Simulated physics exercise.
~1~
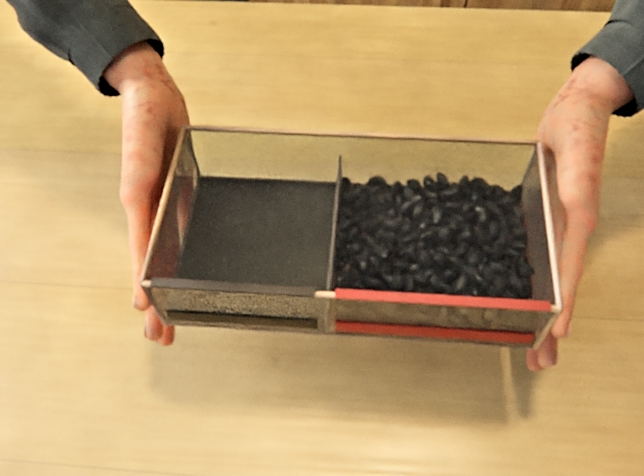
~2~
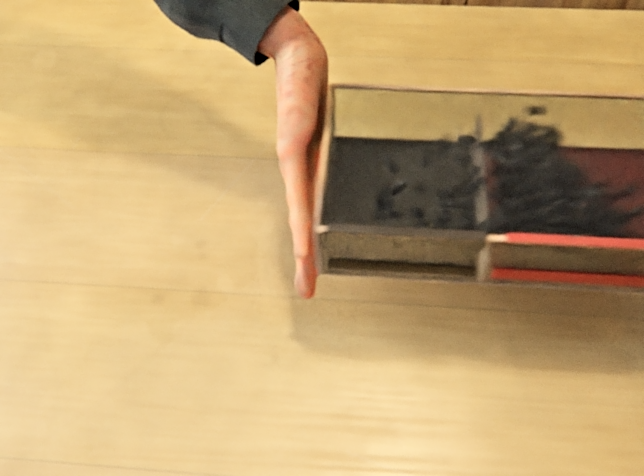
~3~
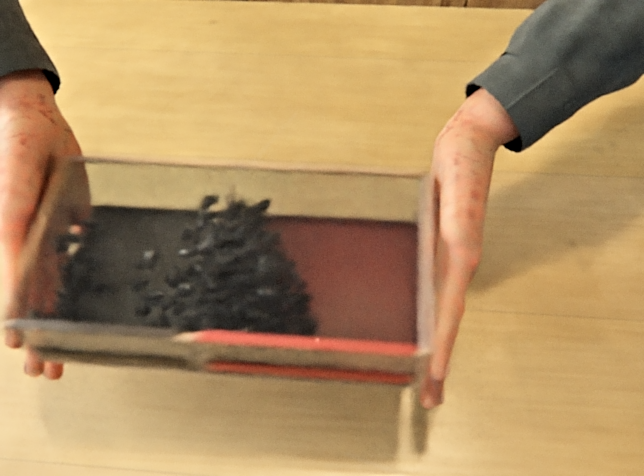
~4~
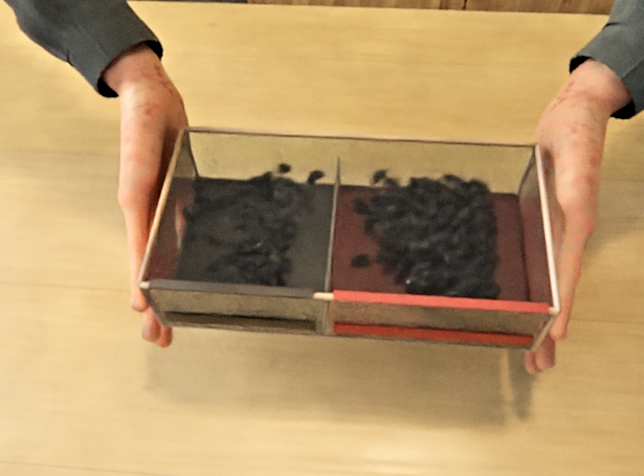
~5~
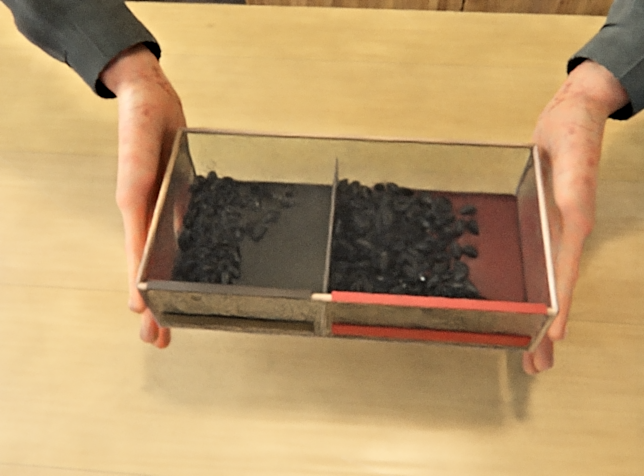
Black beans slide left in a divided box as two hands shake it, ending in both sections.
